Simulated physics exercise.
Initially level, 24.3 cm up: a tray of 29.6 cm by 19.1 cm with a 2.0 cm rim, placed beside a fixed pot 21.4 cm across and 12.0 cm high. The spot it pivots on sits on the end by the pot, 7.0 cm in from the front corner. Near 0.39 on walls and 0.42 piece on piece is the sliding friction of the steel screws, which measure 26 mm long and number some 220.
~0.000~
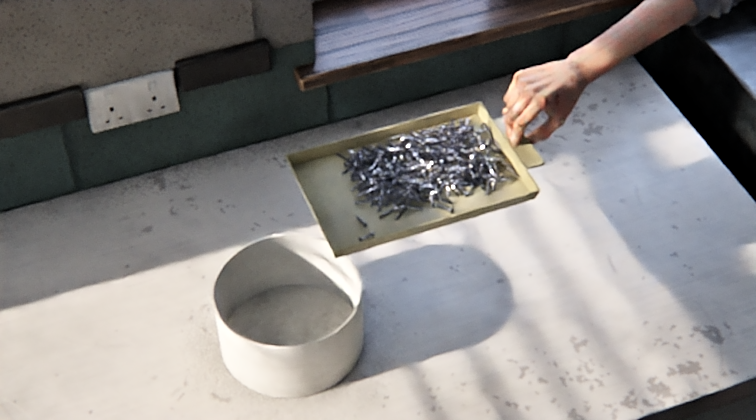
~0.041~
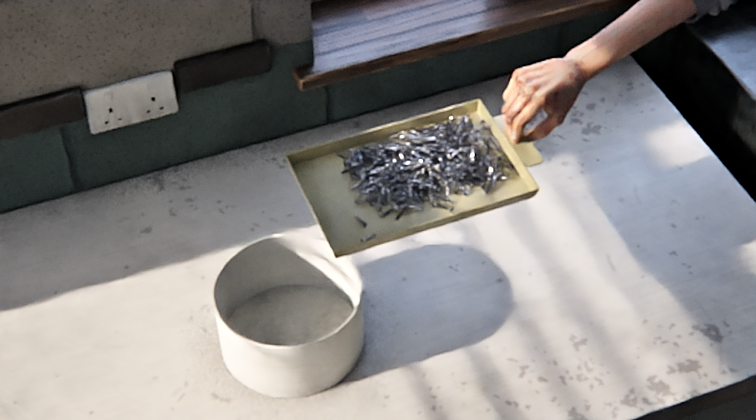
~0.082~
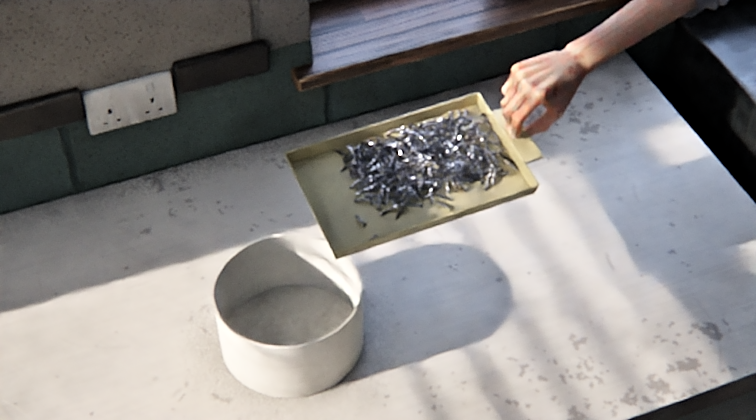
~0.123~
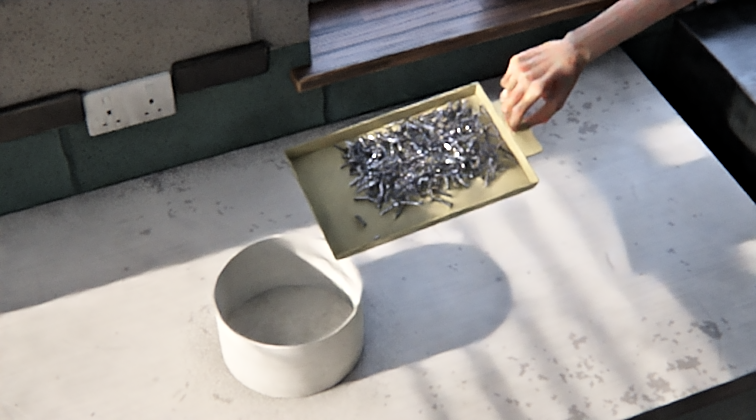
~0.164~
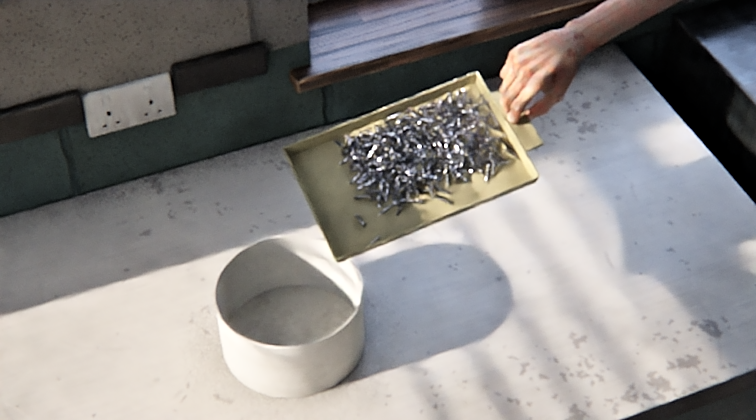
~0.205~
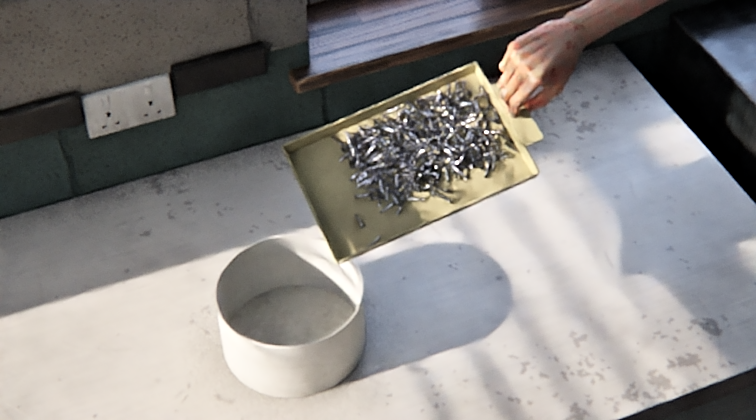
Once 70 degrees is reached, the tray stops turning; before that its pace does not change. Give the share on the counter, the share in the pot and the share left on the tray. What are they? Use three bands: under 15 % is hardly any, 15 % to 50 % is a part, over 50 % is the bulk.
Shares - counter: The bulk; pot: A part; left on the tray: Hardly any.
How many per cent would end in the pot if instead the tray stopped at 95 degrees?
Estimate: Roughly 35 percent.
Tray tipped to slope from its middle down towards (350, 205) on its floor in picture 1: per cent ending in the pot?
That would be close to 70 per cent.
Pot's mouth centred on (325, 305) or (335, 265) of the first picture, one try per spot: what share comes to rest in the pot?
In order, about 80 and about 15 per cent.
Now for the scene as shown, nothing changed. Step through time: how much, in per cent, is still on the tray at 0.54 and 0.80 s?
In order, near 100 and near 15.
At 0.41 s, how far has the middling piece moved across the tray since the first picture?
It has moved some 3 cm from its start.
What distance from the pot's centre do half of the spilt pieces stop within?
Distance: Around 18 cm.
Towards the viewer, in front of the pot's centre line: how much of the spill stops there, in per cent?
I'd put it at around 100 per cent.
After 0.41 s, tilt 46 degrees; the tray holds 100 %, the pot 0 %.
After 0.54 s, tilt 63 degrees; the tray holds 100 %, the pot 0 %.
After 0.80 s, tilt 70 degrees; the tray holds 15 %, the pot 15 %.
In the end, at 1.7 s, counter 65 %, pot 30 %, tray 5 %.
